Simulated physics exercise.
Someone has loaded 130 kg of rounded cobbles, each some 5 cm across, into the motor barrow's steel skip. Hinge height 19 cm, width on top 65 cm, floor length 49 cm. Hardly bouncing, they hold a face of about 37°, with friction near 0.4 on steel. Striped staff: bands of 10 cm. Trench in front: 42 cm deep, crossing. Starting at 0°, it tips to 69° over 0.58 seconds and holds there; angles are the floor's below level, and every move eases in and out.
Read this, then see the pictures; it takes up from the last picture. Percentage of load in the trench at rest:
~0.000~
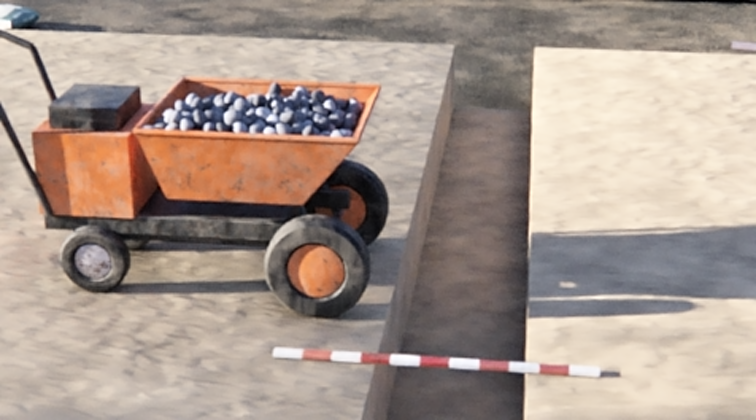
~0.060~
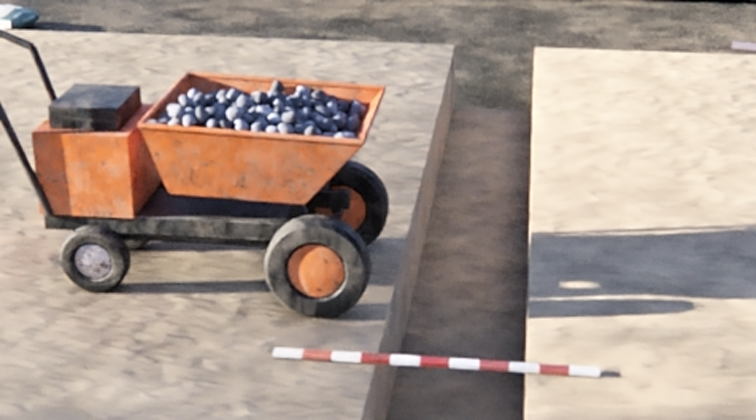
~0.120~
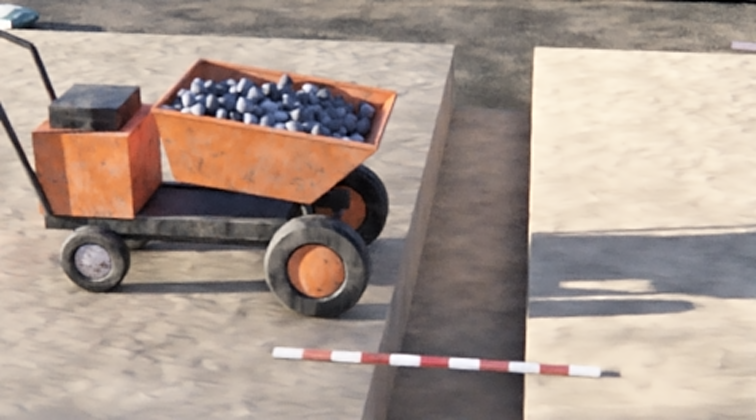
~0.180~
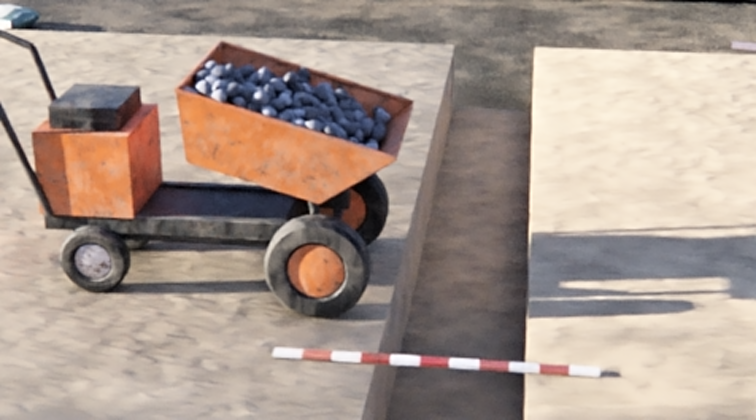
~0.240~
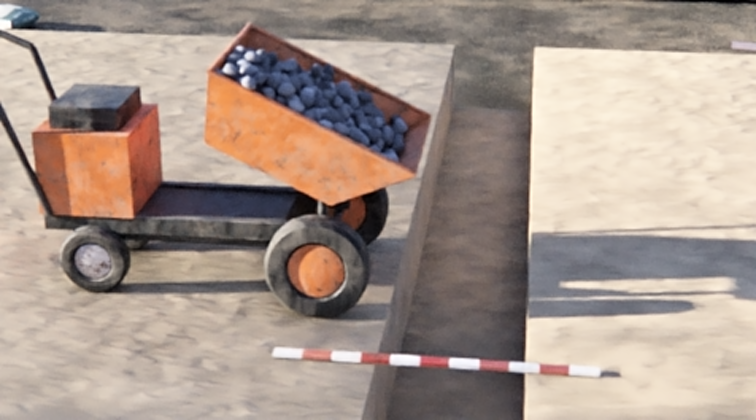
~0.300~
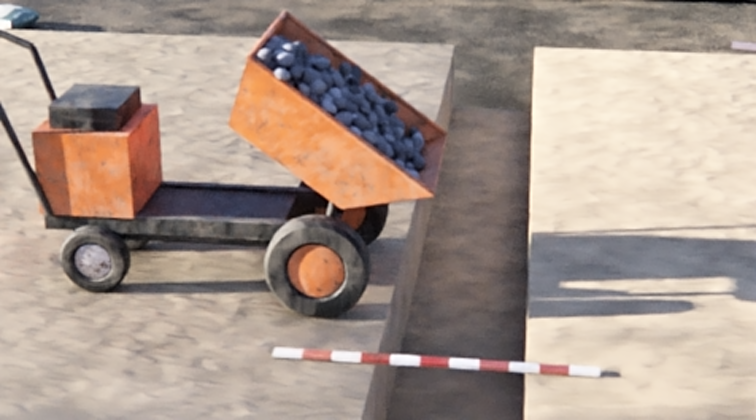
50 %.
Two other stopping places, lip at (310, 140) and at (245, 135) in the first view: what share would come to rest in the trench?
Result: Close to 85 then close to 100 per cent.
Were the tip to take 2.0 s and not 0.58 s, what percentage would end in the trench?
80 %.
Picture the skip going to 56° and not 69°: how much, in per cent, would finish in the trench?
Share in trench: Approx. 35%.
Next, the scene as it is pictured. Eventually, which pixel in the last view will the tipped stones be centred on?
Somewhere around (533, 286) in the last picture.
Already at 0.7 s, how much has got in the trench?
About 20%.
After 0.4 s the floor is at 58°; 100 % in the skip; the foremost stones are at (449, 196).
After 0.7 s the floor is at 69°; 68 % in the skip, 21 % in the trench, 11 % past the trench; the foremost stones are at (567, 291).
After 1.0 s the floor is at 69°; 17 % in the skip, 33 % in the trench, 50 % past the trench; the foremost stones are past the picture's edge.
After 3.0 s the floor is at 69°; 0 % in the skip, 50 % in the trench, 50 % past the trench; the foremost stones are past the picture's edge.
